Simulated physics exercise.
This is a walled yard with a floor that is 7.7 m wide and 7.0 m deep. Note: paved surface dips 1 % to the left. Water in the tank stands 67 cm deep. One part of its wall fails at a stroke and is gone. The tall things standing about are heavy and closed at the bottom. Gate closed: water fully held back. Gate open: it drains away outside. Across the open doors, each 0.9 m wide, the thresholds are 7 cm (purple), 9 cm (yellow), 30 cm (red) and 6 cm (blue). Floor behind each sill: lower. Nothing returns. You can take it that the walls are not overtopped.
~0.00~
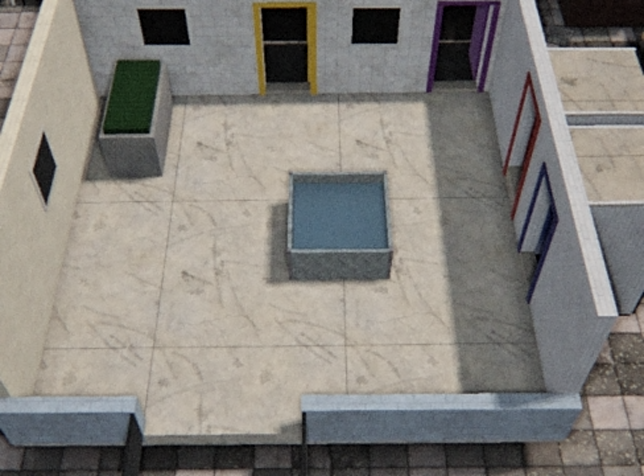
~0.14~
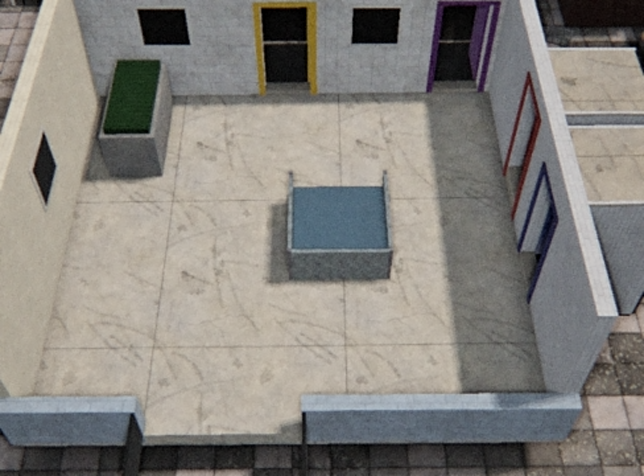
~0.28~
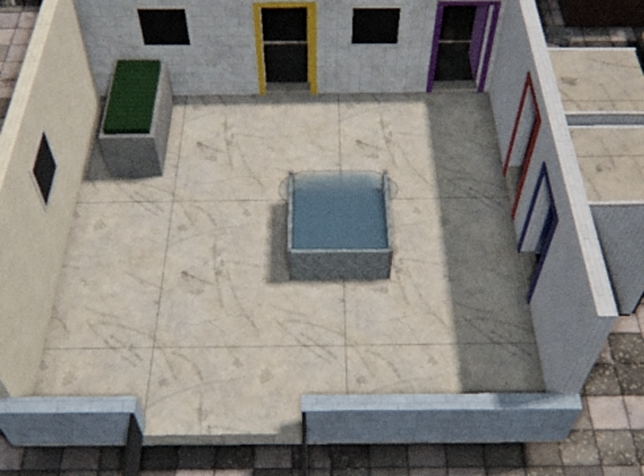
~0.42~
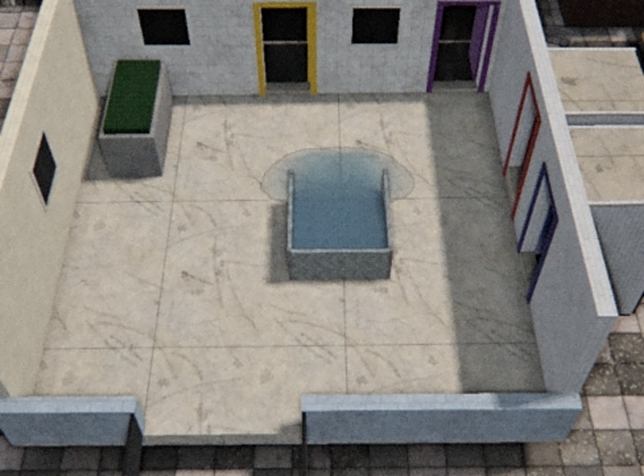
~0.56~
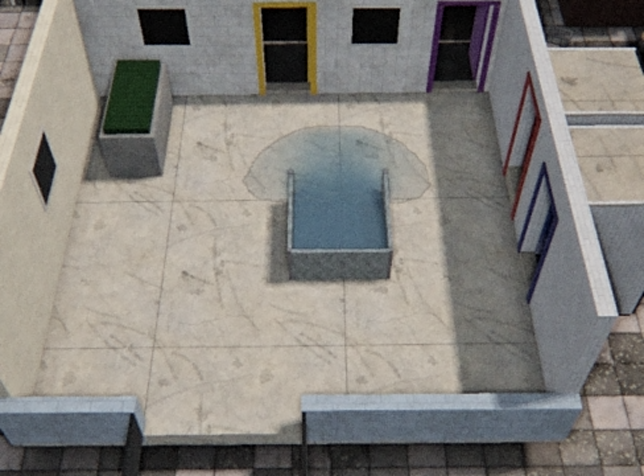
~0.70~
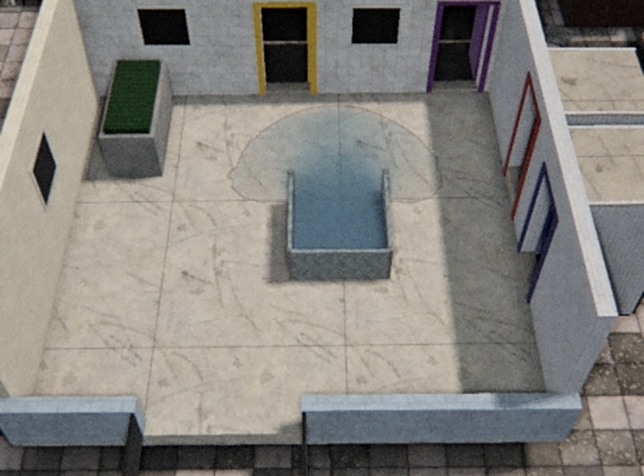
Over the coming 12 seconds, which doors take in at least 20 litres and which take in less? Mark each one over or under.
Purple door - over; yellow door - over; red door - under; blue door - under.
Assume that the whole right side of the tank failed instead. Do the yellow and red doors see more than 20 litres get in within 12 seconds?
Result: Yellow limit not passed, red limit not passed.
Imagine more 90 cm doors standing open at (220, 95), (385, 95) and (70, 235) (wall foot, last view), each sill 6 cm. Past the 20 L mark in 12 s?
Door 1: Higher; door 2: Higher; door 3: Lower.
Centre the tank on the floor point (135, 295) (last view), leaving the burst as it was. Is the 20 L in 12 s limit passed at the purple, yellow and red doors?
Result - purple door does not exceed it, yellow door exceeds it, red door does not exceed it.
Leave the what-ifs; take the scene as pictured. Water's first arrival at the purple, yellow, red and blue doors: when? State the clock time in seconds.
Times: Purple 1.6 seconds, yellow 0.9 seconds, red 3.4 seconds, blue 4.5 seconds.
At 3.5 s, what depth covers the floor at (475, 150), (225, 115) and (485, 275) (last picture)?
7, 9 and 0 cm.
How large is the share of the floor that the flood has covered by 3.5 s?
About 30 per cent.
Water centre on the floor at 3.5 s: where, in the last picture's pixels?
The water's centre sits at about (329, 143).
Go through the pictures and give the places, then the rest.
Still water, 67 cm deep, in the tank at (339, 214), in the first picture.
Water pours out on the tank's far side and has run 0.9 m, to a hidden place; typically 8 cm deep outside, 67 cm at the tank's back, in the second picture.
Water pours out on the tank's far side and has run 1.0 m, to (390, 184); typically 11 cm deep outside, 66 cm at the tank's back, in the third picture.
The front is at (287, 159), 1.4 m from the gap on the tank's far side; 2.6 m2 of floor is under water; 59 cm left at the back of the tank, in the fourth picture.
The front is at (307, 131), 1.9 m from the gap on the tank's far side; 4.3 m2 of floor is under water; 57 cm left at the back of the tank, in the fifth picture.
Water pours out on the tank's far side and has run 2.4 m, to (325, 109); typically 6 cm deep outside, 54 cm at the tank's back, in the sixth picture.
After 1.4 s water covers 25 % of the floor and is deepest (34 cm) near (337, 98); purple door not reached, yellow door 21 cm at the sill, 25 L in, red door not reached, blue door not reached.
After 2.2 s water covers 25 % of the floor and is deepest (26 cm) near (328, 105); purple door 13 cm at the sill, 3 L in, yellow door 24 cm at the sill, 99 L in, red door not reached, blue door not reached.
After 3.5 s water covers 30 % of the floor and is deepest (22 cm) near (100, 101); purple door 12 cm at the sill, 28 L in, yellow door 14 cm at the sill, 152 L in, red door 3 cm at the sill, 0 L in, blue door not reached.
After 7.0 s water covers 75 % of the floor and is deepest (10 cm) near (100, 101); purple door 5 cm at the sill, 55 L in, yellow door 4 cm at the sill, 160 L in, red door 3 cm at the sill, 0 L in, blue door 2 cm at the sill, 0 L in.
After 12.0 s water covers 85 % of the floor and is deepest (7 cm) near (49, 327); purple door 1 cm at the sill, 55 L in, yellow door 3 cm at the sill, 160 L in, red door 1 cm at the sill, 0 L in, blue door 1 cm at the sill, 0 L in.
